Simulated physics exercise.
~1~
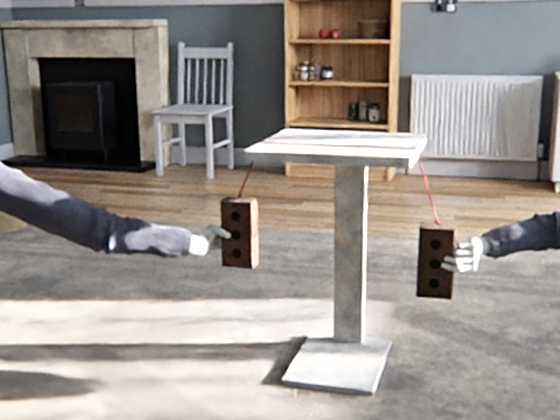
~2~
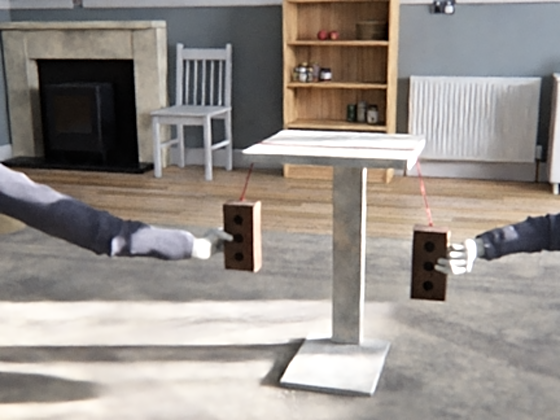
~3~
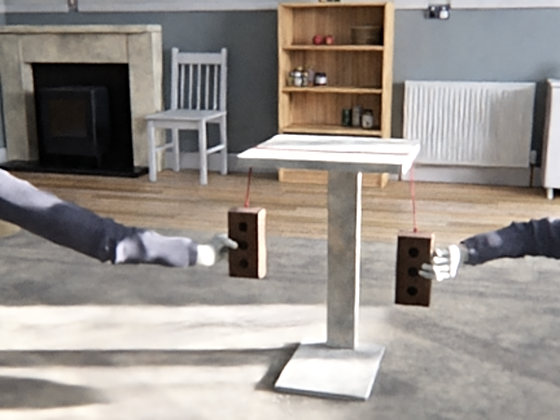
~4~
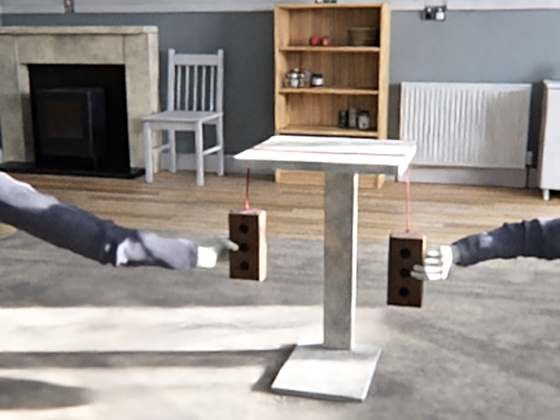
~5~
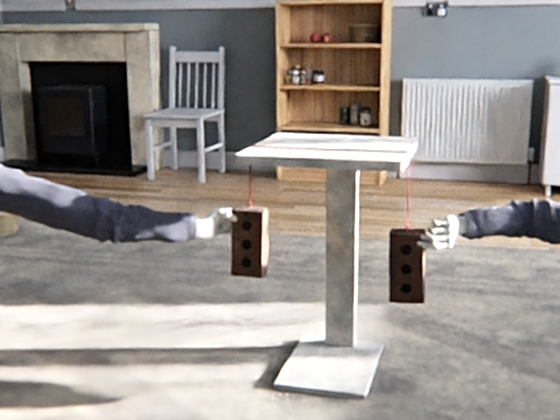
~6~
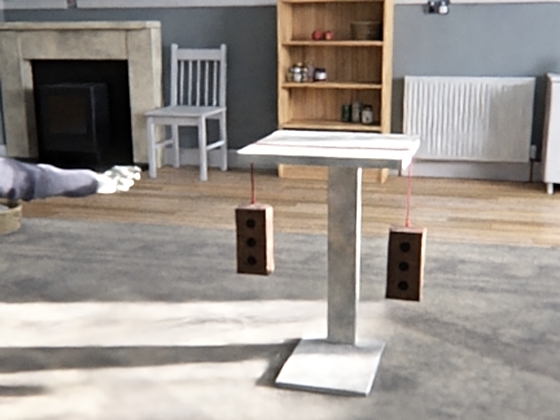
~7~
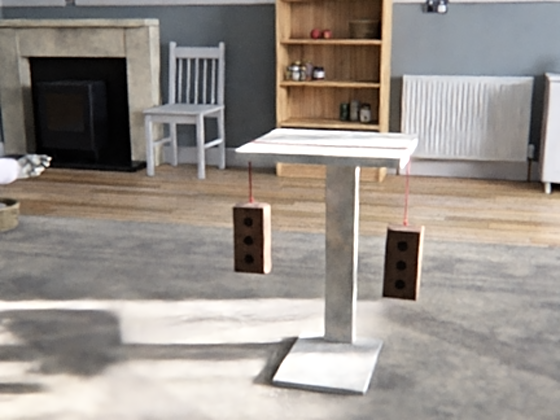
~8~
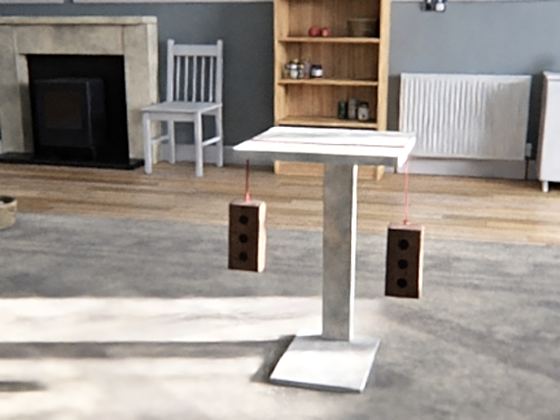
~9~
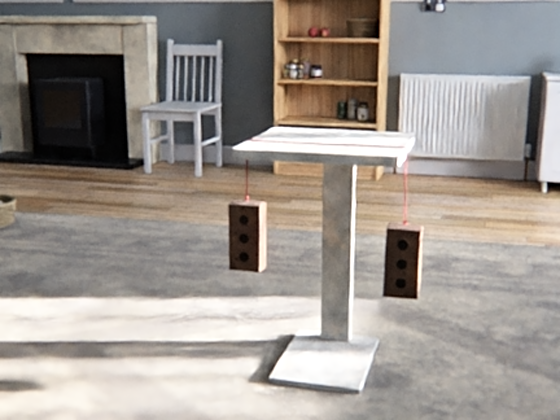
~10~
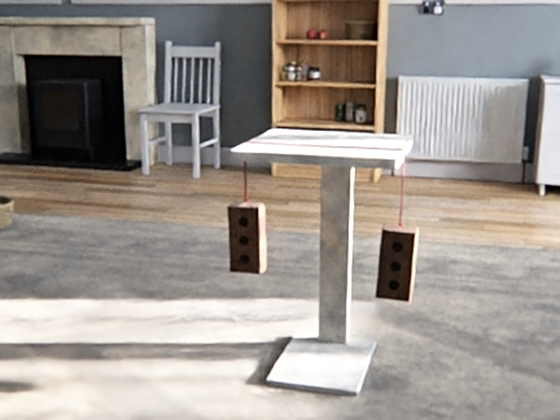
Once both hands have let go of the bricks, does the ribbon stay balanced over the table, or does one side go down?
The ribbon stays still, and both bricks keep hanging on their own sides of the table.
